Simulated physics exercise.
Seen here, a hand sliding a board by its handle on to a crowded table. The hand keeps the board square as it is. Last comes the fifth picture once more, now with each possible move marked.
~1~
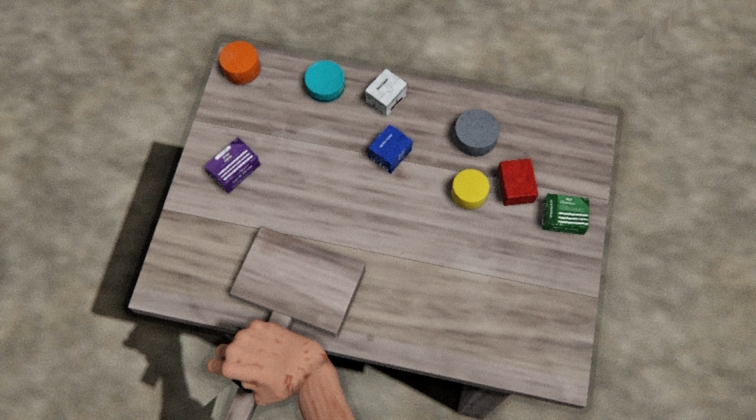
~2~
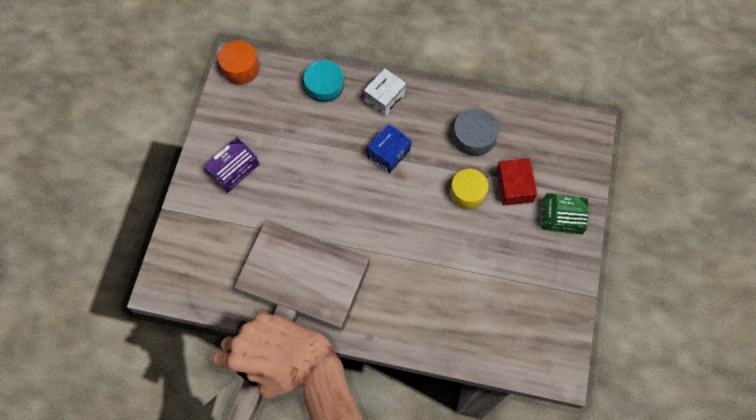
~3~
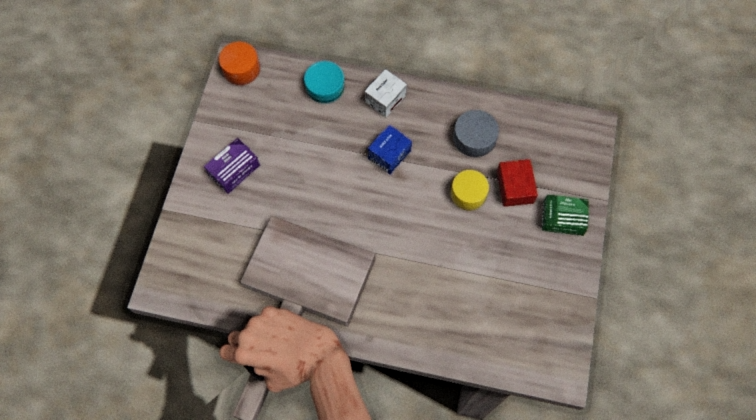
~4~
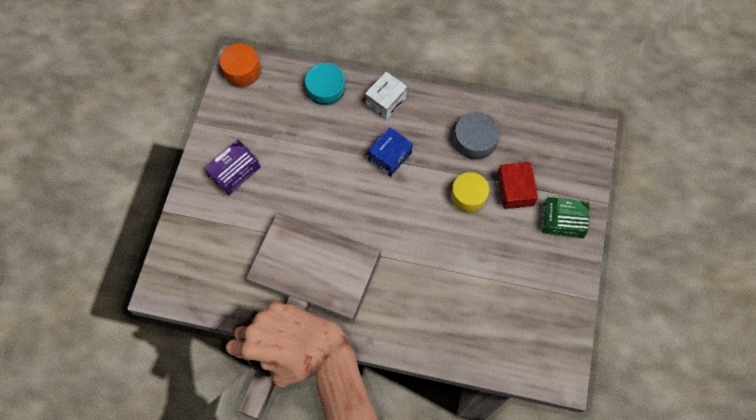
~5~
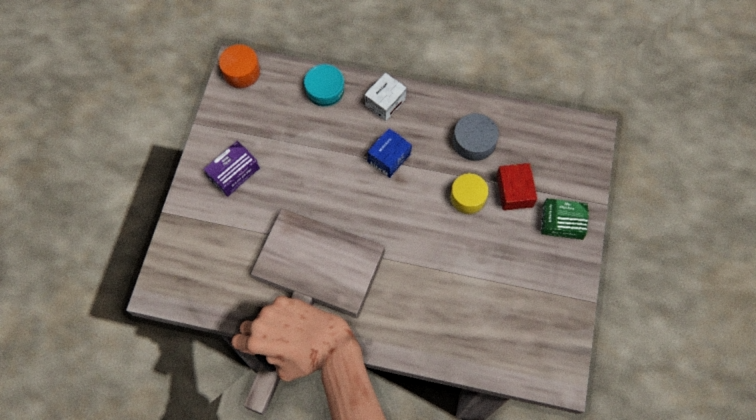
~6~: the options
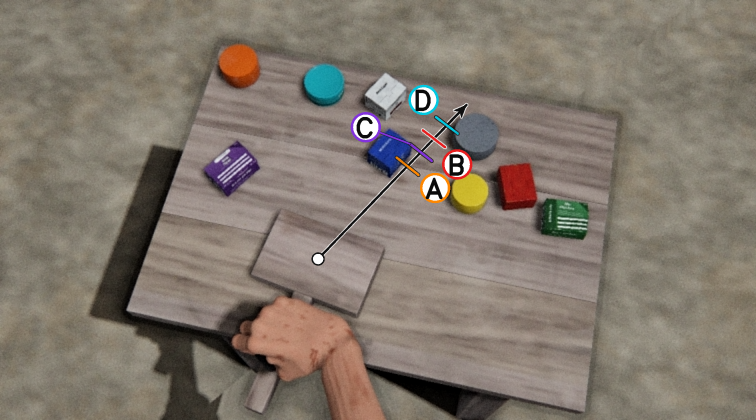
At the start, a hand grips the handle of a wooden board near the front of a table scattered with colourful boxes and round pots. The hand slides the board slightly away and to the right, keeping its angle, while the purple box, blue box and other items stay in place.
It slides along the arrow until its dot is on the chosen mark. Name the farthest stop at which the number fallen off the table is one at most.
As far as mark D.
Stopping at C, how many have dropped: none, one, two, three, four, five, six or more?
The count is none.
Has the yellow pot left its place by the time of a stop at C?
Yes.
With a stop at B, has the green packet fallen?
No.
On the marked copy, A at (407, 166); B at (434, 139); C at (421, 153); D at (447, 125); the arrow from (318, 259) to (467, 105); the white dot at (318, 259).
With D. Early on, board (367, 213); orange tin (240, 67); turquoise tub (325, 86).
Further on, board (412, 165); blue box (415, 115); grey pot (477, 133).
At the end, board (446, 130); blue box (442, 80); grey pot (497, 95); none fallen.
As for the rest, A is within the limit but short; B is within the limit but short; C is within the limit but short.
